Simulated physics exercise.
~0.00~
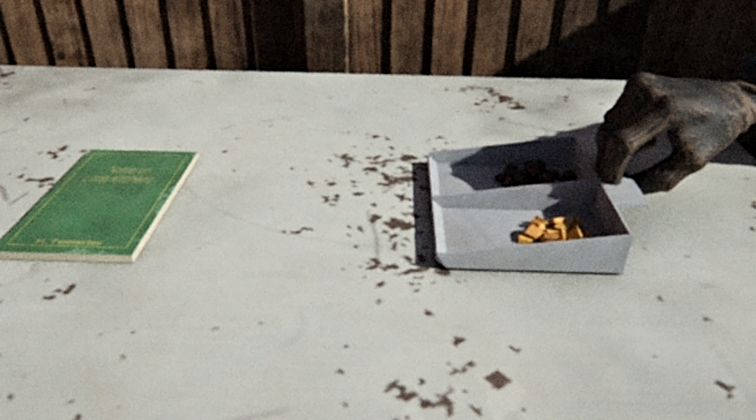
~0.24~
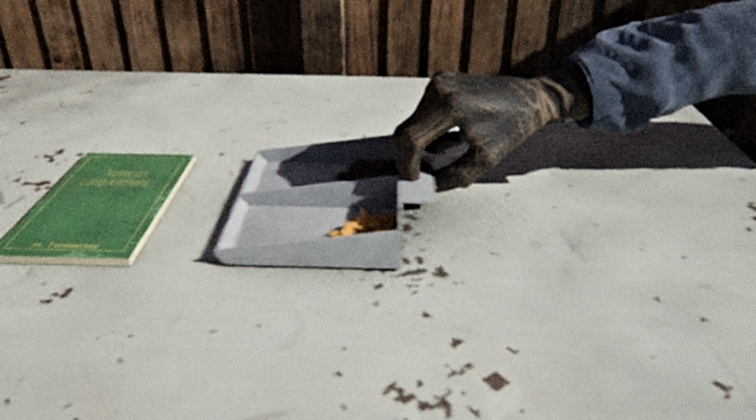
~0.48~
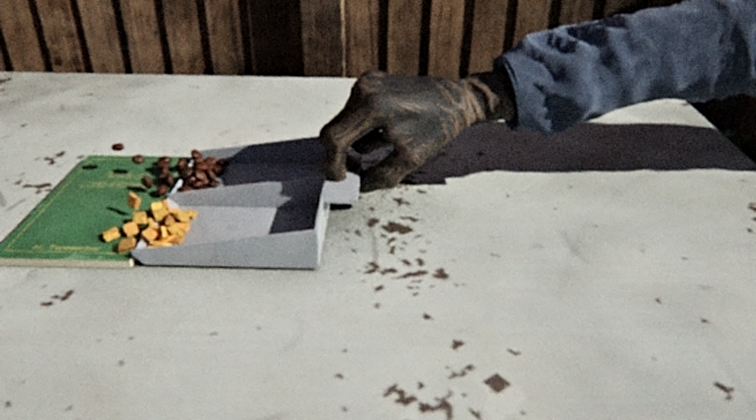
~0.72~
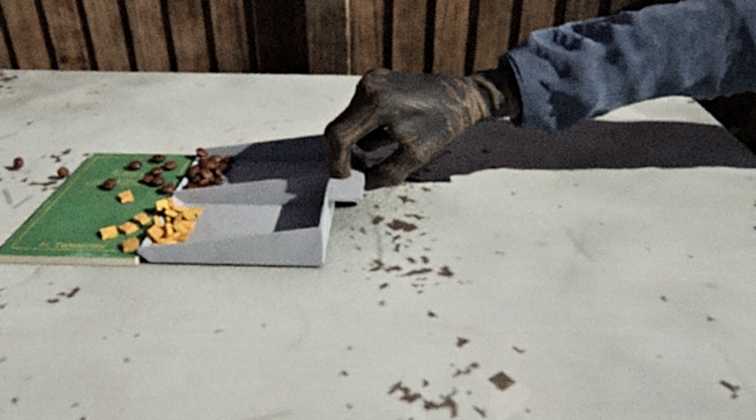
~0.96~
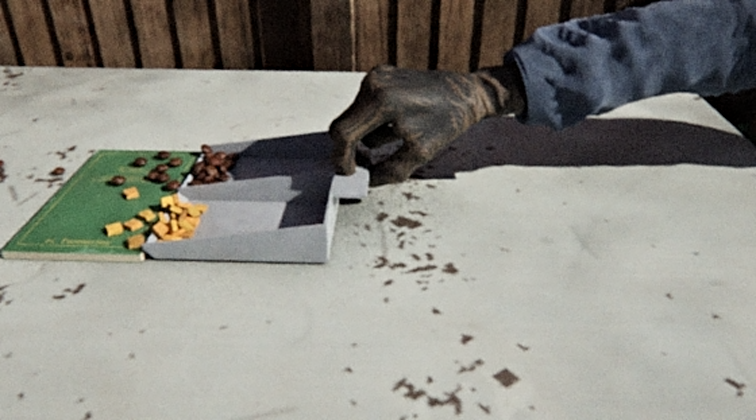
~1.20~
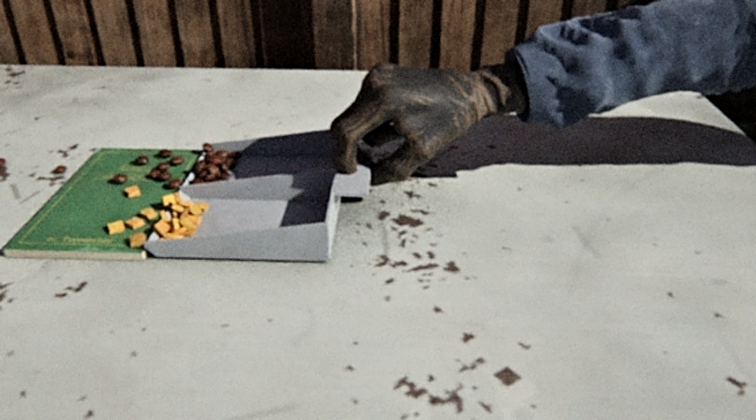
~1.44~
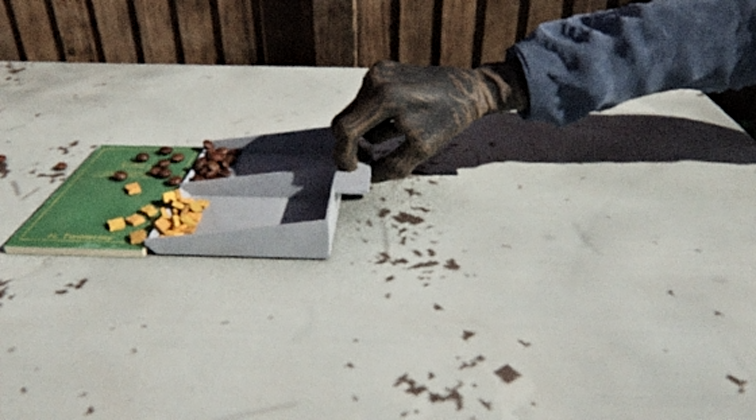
In this clip, a dark-gloved hand slides a gray divided tray left across a worn white table until it stops against a green book, and some of the brown pieces and yellow-orange chunks inside spill over its front rim, ending scattered on the book and table.
